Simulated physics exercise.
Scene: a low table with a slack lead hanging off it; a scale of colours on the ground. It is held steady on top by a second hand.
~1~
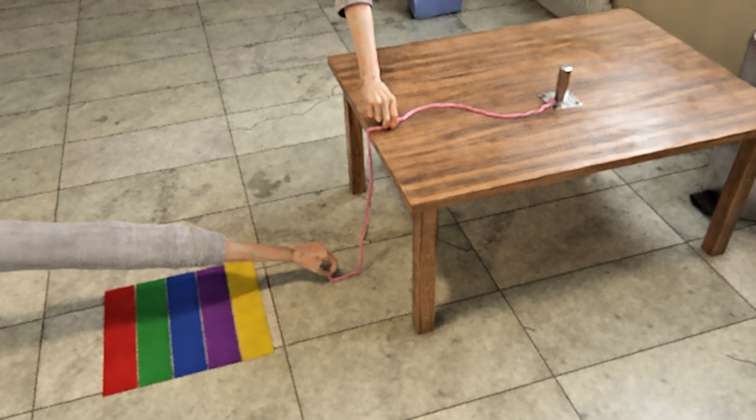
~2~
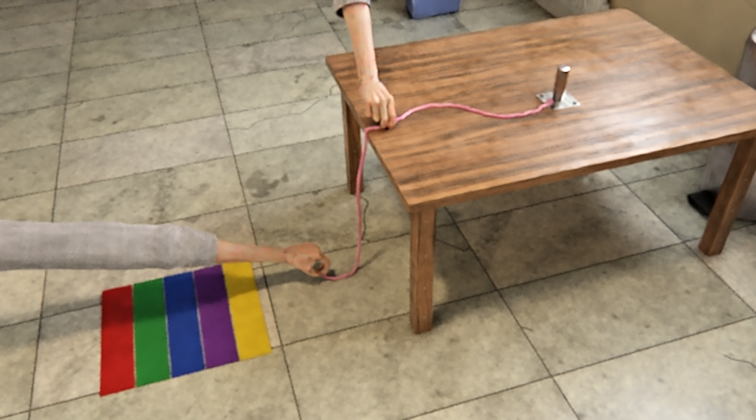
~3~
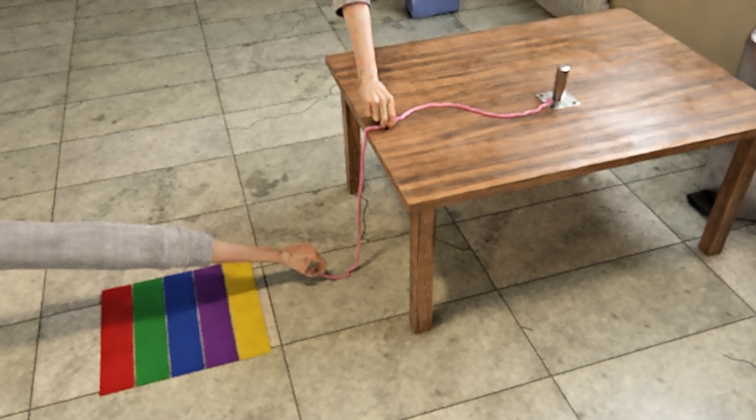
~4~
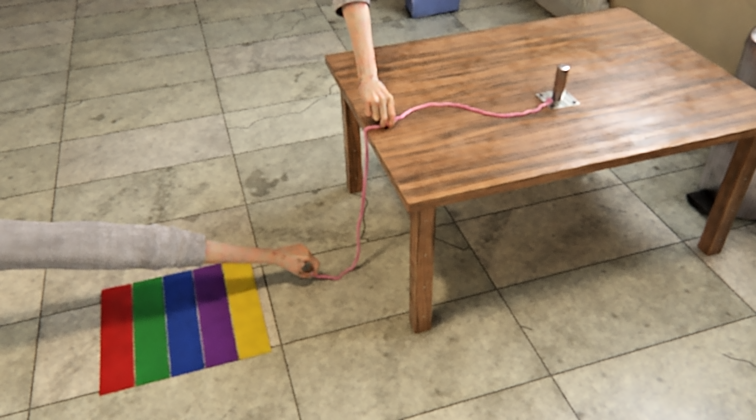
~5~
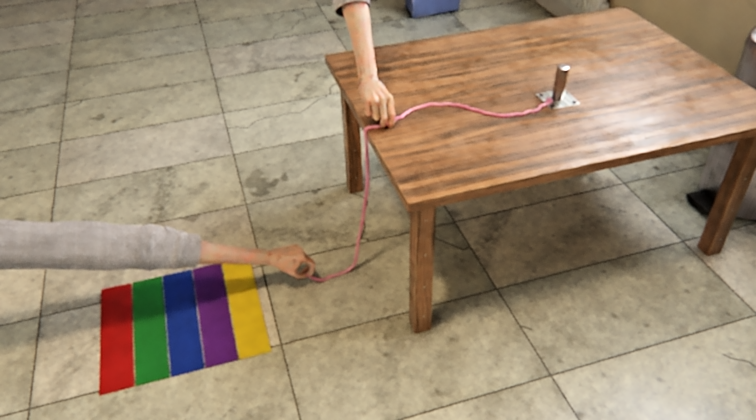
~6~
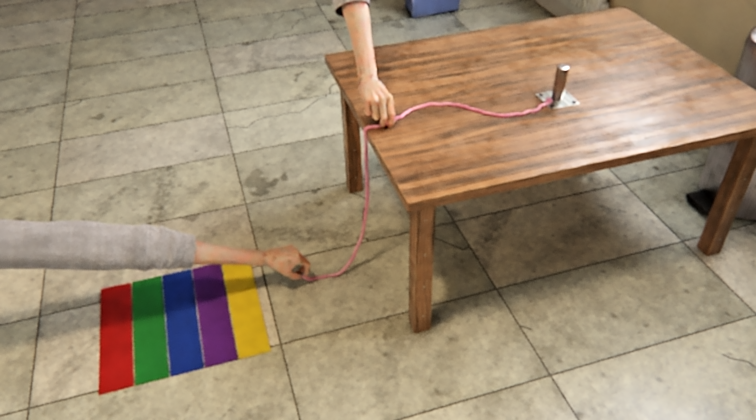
To begin with, one hand presses a pink cord at the edge of a wooden table while another holds its hanging end beside a strip of red, green, blue, purple and yellow bands on the tiled floor. The lower hand then shifts slightly left, drawing the cord's end with it, while the upper hand stays put.
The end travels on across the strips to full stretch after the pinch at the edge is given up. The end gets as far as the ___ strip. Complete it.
The end gets as far as the blue strip.
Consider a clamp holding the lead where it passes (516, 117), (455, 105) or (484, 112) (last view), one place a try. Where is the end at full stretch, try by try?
First near (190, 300), then near (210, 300), then near (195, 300).
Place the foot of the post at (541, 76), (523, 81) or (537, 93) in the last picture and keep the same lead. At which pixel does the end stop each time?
Near (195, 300); near (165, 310); near (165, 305).
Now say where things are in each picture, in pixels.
In the first picture, end (329, 272); yellow (255, 337); purple (222, 346); blue (189, 354); green (155, 363); red (120, 371).
In the second picture, end (322, 273); lead through (529, 112) (462, 107) (403, 116) (364, 156) (359, 213) (357, 262).
In the third picture, end (318, 273).
In the fourth picture, end (312, 274); lead through (529, 111) (462, 107) (403, 115) (367, 154) (362, 212) (356, 262).
In the fifth picture, end (307, 275).
In the sixth picture, end (303, 276); lead through (529, 111) (462, 106) (403, 115) (366, 154) (366, 210) (351, 261).
Early on, end near (249, 288); over yellow.
Midway, end near (207, 298); over purple.
At the end of the slack, end near (181, 304); over blue. It halts on the blue strip.
